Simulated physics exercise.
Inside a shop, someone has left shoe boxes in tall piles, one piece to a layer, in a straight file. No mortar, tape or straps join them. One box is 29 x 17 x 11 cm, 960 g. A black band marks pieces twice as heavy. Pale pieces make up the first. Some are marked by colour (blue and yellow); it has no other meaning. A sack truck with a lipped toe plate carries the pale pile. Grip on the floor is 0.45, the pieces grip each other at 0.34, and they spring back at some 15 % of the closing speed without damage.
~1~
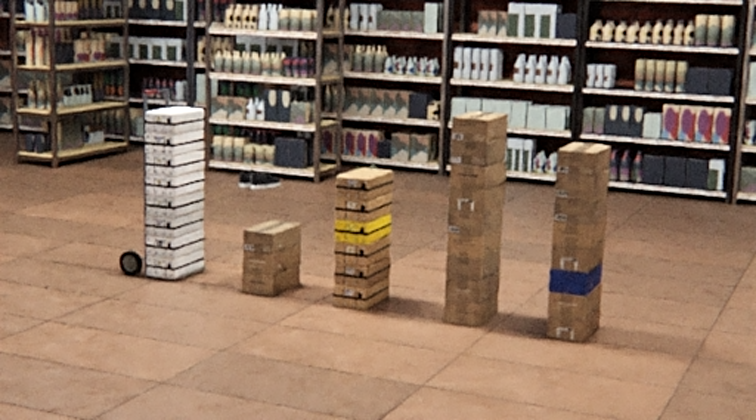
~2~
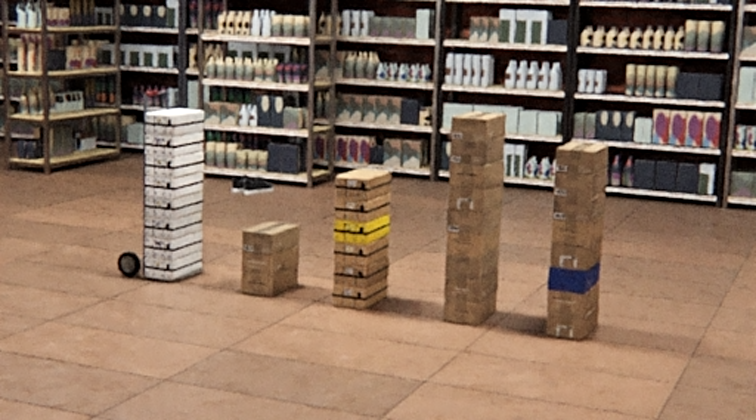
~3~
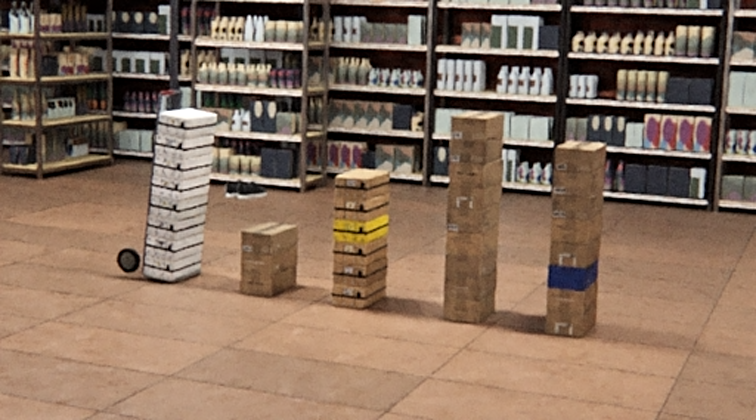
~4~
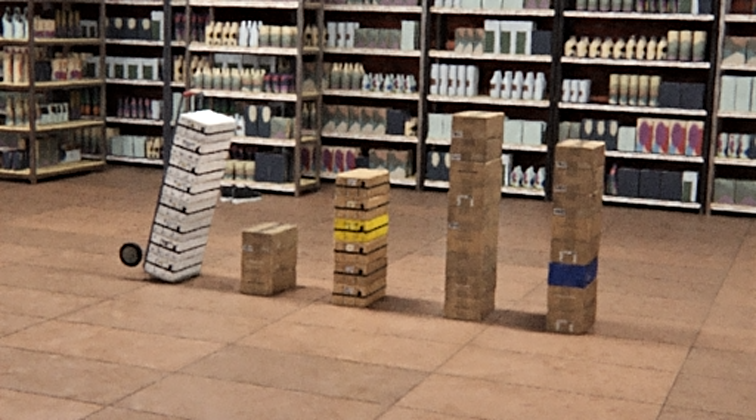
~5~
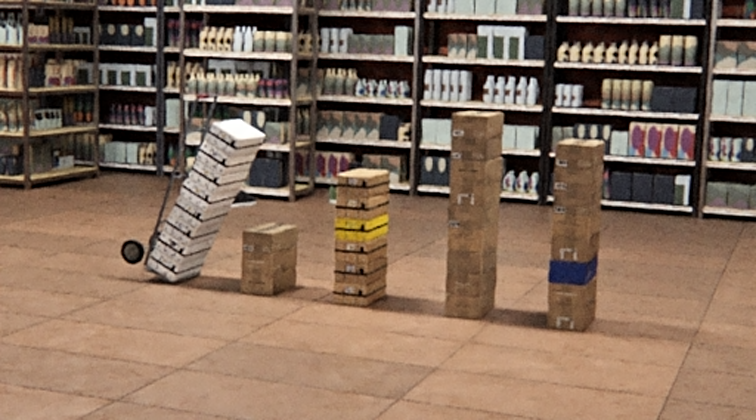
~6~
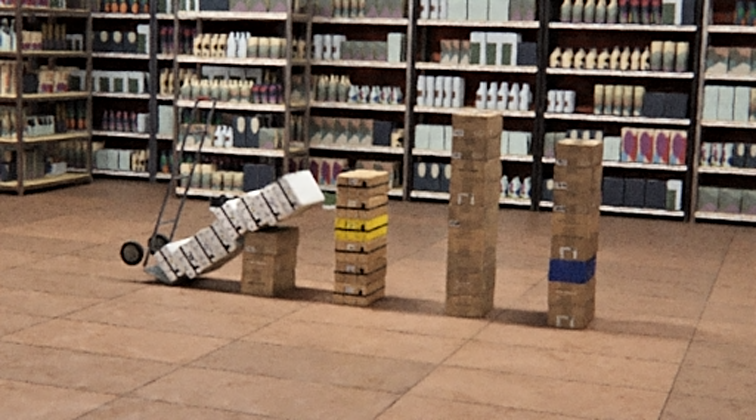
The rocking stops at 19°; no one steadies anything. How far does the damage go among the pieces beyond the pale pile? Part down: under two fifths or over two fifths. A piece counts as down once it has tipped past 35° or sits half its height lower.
Ending down: Fewer than two in five.
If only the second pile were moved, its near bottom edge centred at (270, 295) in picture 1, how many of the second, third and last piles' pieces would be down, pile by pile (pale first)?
In that case second 0, third 0, last 0.
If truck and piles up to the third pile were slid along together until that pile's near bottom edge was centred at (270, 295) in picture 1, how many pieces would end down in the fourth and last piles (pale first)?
Then fourth 0, last 0.
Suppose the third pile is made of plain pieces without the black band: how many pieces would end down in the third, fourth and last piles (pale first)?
Then third 5, fourth 0, last 0.
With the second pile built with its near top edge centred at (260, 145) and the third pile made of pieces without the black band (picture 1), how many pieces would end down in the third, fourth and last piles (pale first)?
Then third 5, fourth 8, last 8.
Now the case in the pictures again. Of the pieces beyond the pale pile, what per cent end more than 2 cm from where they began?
It is 25 per cent.
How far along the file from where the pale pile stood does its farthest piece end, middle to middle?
Roughly 95 cm along.
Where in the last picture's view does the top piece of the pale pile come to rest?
Around (334, 248).
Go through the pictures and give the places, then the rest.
In the first picture (pixels give the middle of a visible side; the camera moves round a little), truck frame (145, 130) 0° forward; yellow box (351, 232); blue box (568, 283); none of the others has stirred.
Truck frame (145, 131) 1° forward; yellow box (350, 232), in the second picture.
Truck frame (157, 130) 7° forward, top of the pale pile leaning 7°; blue box (566, 278); none of the others has stirred, in the third picture.
Truck frame (175, 130) 14° forward, top of the pale pile leaning 14°; blue box (567, 275); none of the others has stirred, in the fourth picture.
Truck frame (187, 132) 19° forward, top of the pale pile leaning 27°; blue box (567, 273); none of the others has stirred, in the fifth picture.
Truck frame (187, 133) 19° forward, top of the pale pile leaning 55°; yellow box (351, 230); blue box (567, 272); one has shifted, in the sixth picture.
Then, 0.06 s past the last view, 8 of the pale pile down; none of the 26 other boxes down, 2 disturbed.
Then, 0.11 s past the last view, 8 of the pale pile down; none of the 26 other boxes down, 3 disturbed.
Then, 0.27 s past the last view, 8 of the pale pile down; none of the 26 other boxes down, 8 disturbed; yellow box 37 mm from its place.
Then, 0.53 s past the last view, 8 of the pale pile down; none of the 26 other boxes down, 8 disturbed; yellow box 40 mm from its place.
In the end, 8 of the pale pile down; 2 of the 26 other boxes down; yellow box 41 mm from its place; blue box unmoved. That is 8 per cent. From the last view, middles, yellow box near (370, 227), blue box near (573, 266).
